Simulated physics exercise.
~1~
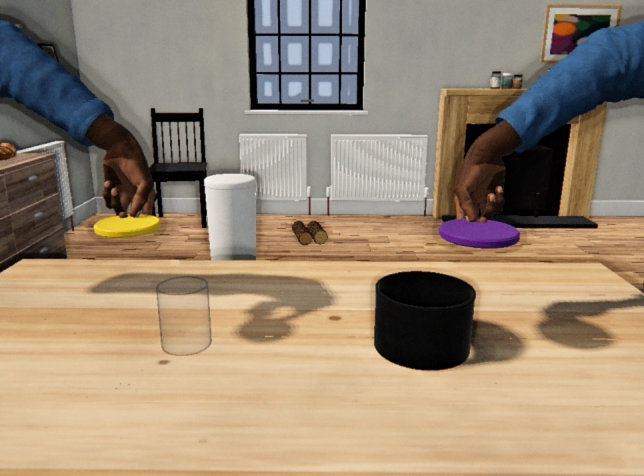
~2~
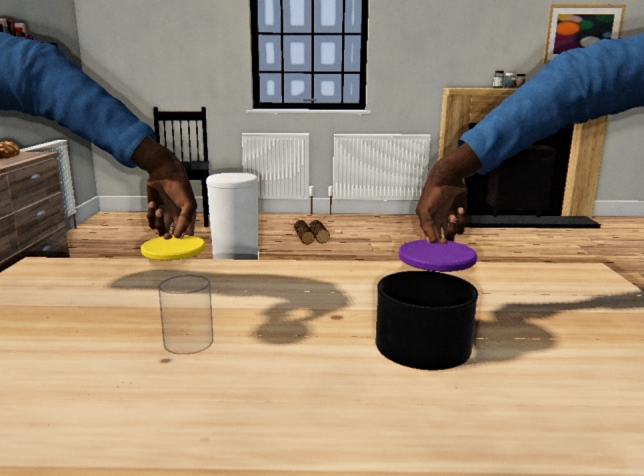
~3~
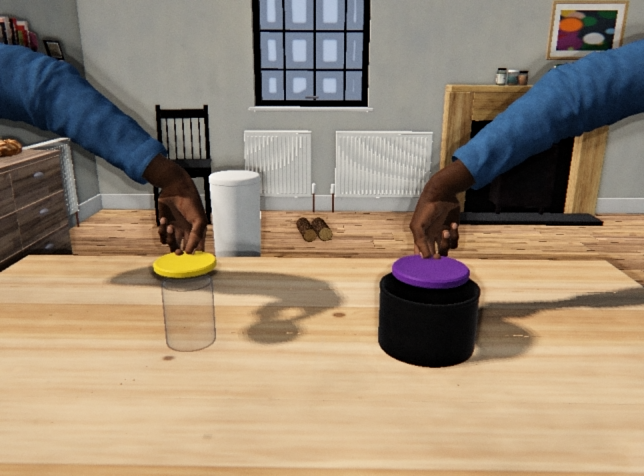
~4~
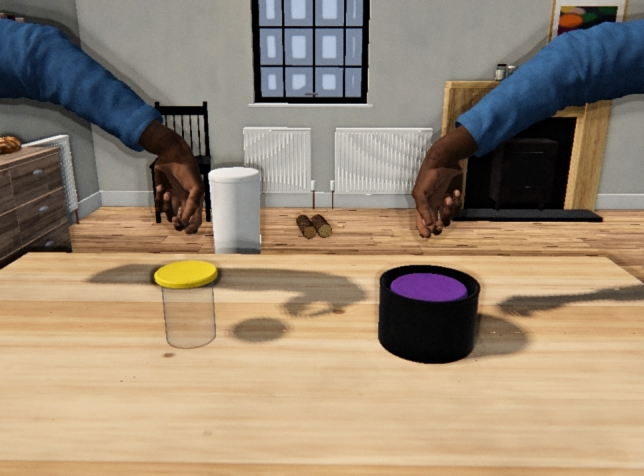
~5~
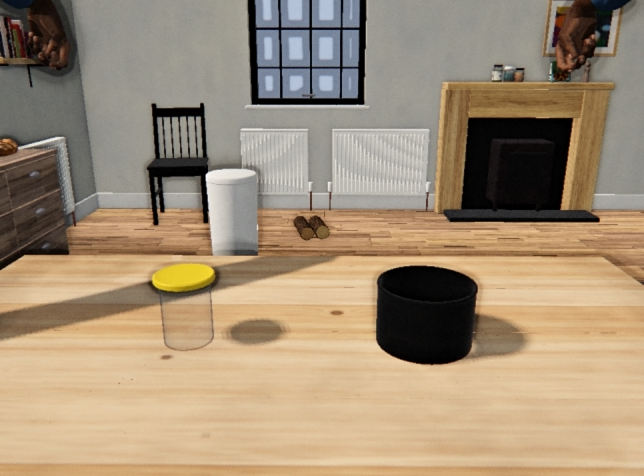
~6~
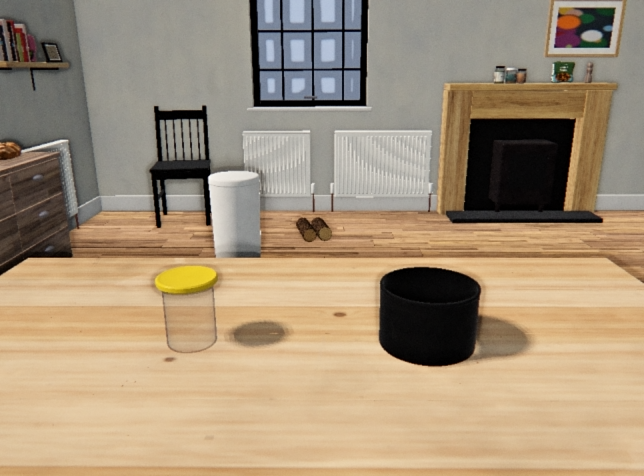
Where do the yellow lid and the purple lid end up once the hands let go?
The yellow lid rests on top of the clear glass and covers its opening. The purple lid drops inside the black container and out of sight.
Two hands release a yellow lid that covers a glass and a purple lid that drops inside a black container.
